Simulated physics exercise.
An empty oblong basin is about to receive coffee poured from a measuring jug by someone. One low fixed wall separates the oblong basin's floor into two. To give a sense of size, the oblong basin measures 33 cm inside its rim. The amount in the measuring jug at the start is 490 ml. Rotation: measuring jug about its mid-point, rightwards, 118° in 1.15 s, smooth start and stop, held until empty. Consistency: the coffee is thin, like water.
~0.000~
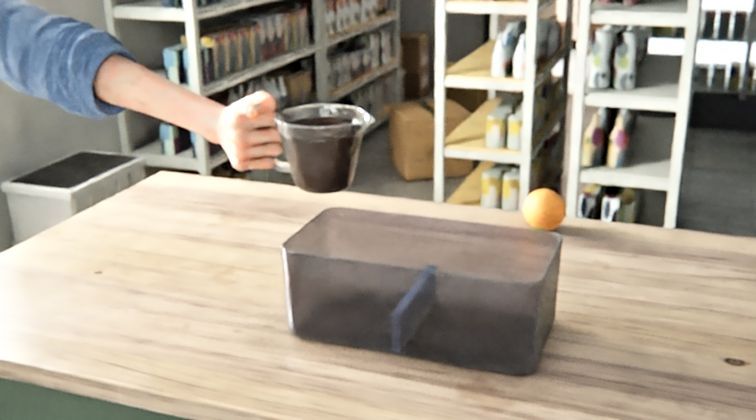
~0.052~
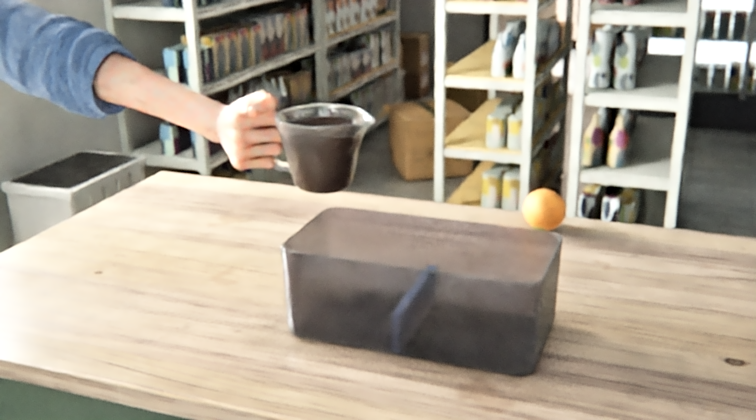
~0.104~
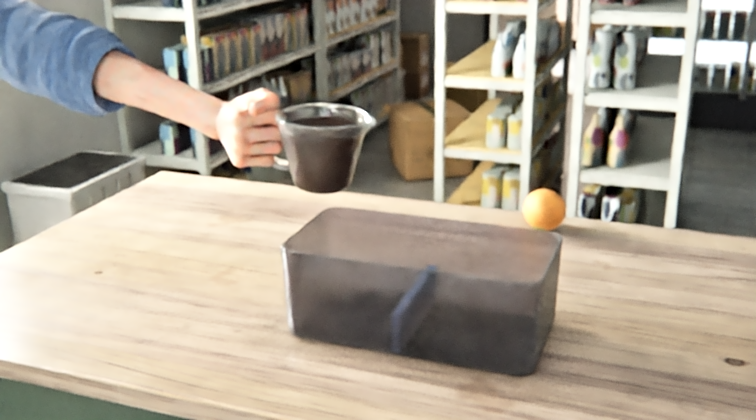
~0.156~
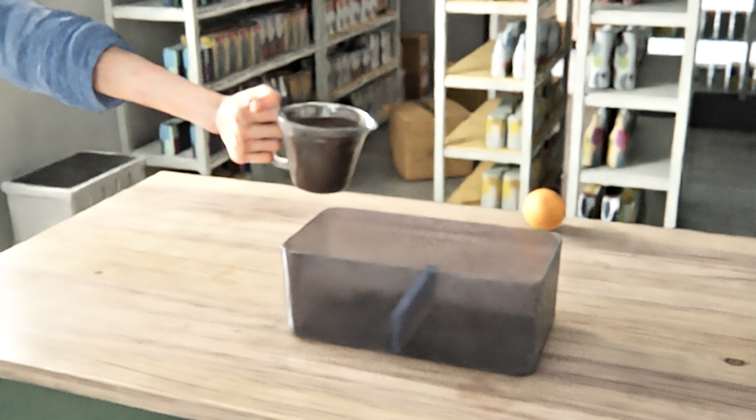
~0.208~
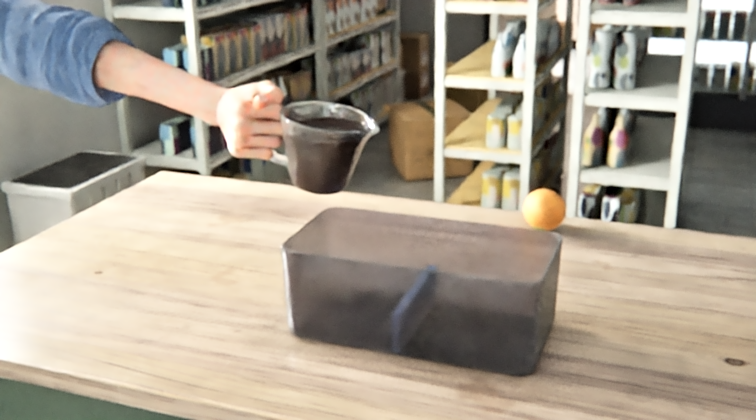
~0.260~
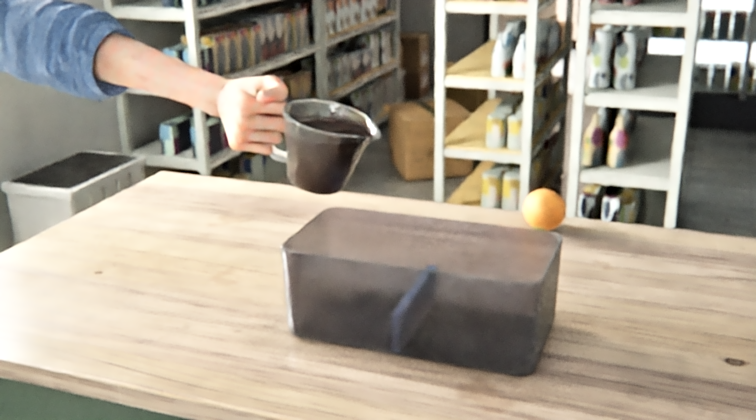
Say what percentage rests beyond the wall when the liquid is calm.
Roughly 39 per cent rests beyond the wall.
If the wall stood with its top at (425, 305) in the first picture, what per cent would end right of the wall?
Roughly 30 %.
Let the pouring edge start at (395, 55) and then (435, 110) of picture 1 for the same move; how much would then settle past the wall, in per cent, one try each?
85 and 95 %.
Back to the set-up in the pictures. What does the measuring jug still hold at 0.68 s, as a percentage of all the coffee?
Near 52 in a hundred.
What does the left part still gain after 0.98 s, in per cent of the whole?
I'd put it near 4 percent.
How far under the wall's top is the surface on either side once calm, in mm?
Near 42 mm for the left and near 46 mm for the right.
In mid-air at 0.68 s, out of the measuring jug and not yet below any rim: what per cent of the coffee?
About 22 per cent.
After 0.68 s the tilt is 75° and 53 per cent is still to pour, 6 is left of the wall and 18 right of it.
After 0.98 s the tilt is 112° and 2 per cent is still to pour, 57 is left of the wall and 38 right of it.
After 1.30 s the tilt is 118° and 0 per cent is still to pour, 61 is left of the wall and 39 right of it.
After 1.65 s the tilt is 118° and 0 per cent is still to pour, 61 is left of the wall and 39 right of it.
In the end 61 per cent lies left of the wall, 39 right of it and 0 outside.
